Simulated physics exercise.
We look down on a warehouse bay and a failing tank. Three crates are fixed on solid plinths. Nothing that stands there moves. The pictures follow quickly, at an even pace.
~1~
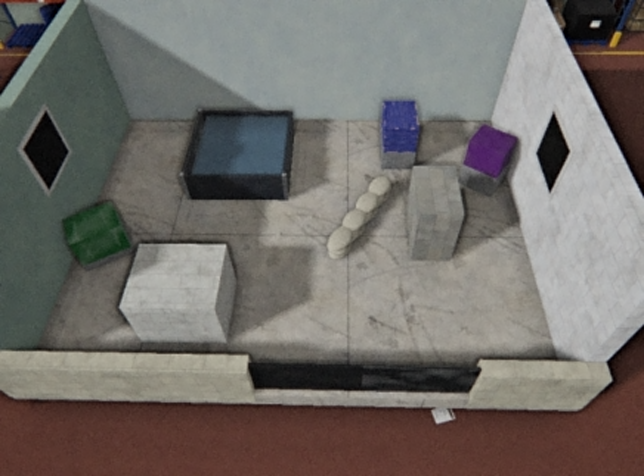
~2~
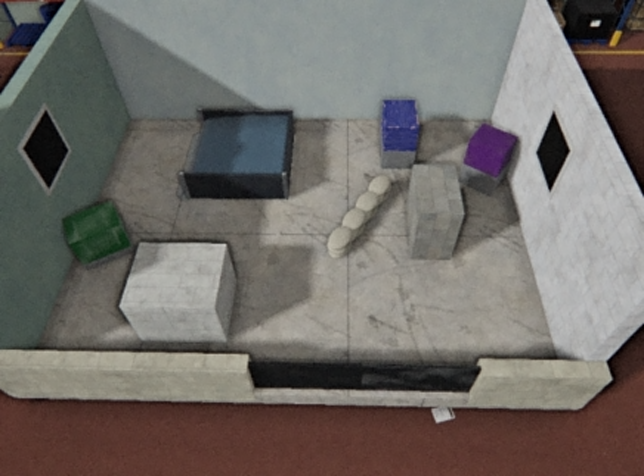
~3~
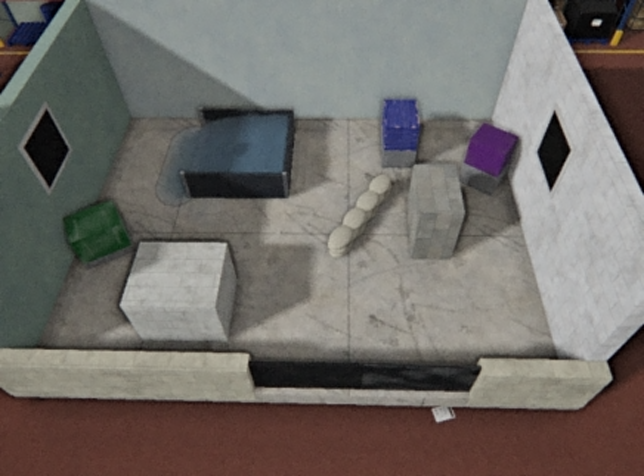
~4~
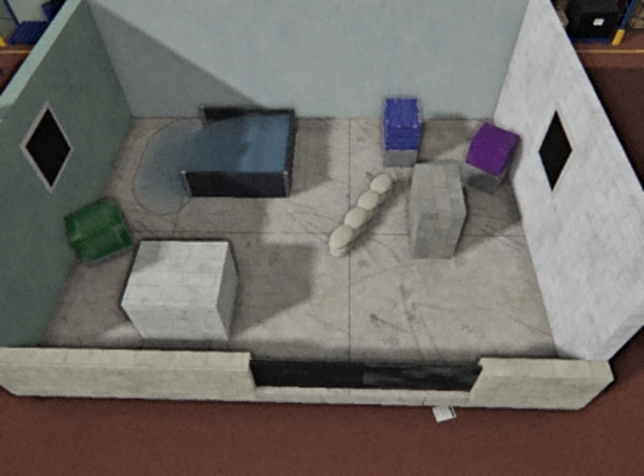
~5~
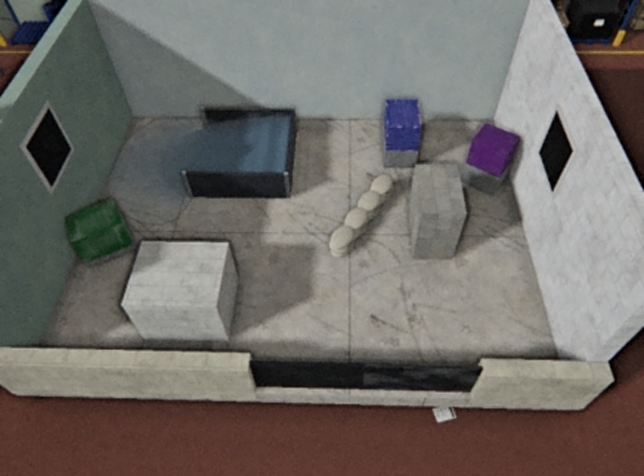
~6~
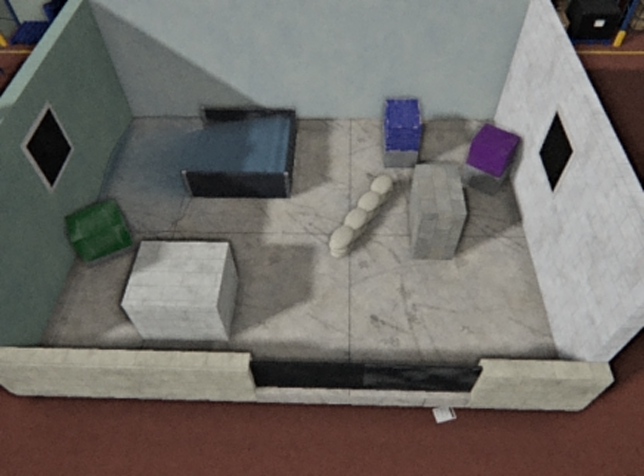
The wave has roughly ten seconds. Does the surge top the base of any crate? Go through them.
One by one: The purple crate escapes dry; the green crate is wetted; the blue crate escapes dry.
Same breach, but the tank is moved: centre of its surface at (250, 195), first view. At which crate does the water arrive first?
The crate marked green.
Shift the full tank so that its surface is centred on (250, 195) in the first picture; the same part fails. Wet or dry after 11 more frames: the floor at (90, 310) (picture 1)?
There: Awash.
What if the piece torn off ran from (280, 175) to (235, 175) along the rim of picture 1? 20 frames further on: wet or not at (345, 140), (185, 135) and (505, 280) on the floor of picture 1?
As listed: Dry, not flooded, free of water.
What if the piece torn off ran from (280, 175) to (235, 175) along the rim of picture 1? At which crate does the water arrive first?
The one in green.
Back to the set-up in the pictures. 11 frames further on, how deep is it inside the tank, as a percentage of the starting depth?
Roughly 30 per cent.
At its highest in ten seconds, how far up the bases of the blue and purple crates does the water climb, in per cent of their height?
Near 20 and 20 in a hundred.
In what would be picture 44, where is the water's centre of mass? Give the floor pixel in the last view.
Near (244, 188).
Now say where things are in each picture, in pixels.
Still water in the tank at (240, 145), in the first frame.
The front is at (184, 197), out from the gap at (198, 158), in the second frame.
Water pours out at (199, 158) and has run to (170, 201), in the third frame.
Water pours out at (200, 157) and has run to (150, 205), in the fourth frame.
Water pours out at (201, 158) and has run to (112, 186), in the fifth frame.
The front is at a hidden place, out from the gap at (201, 158), in the sixth frame.
A moment on, water covers 15 % of the floor; the purple crate not reached, the green crate water round its plinth, the blue crate not reached.
Next, water covers 15 % of the floor; the purple crate not reached, the green crate water round its plinth, the blue crate not reached.
Then, water covers 35 % of the floor; the purple crate not reached, the green crate water round its plinth, the blue crate not reached.
Later, water covers 70 % of the floor; the purple crate water round its plinth, the green crate water round its plinth, the blue crate water round its plinth.
In the end, water covers 85 % of the floor; the purple crate stayed above the water, the green crate was topped, the blue crate stayed above the water.
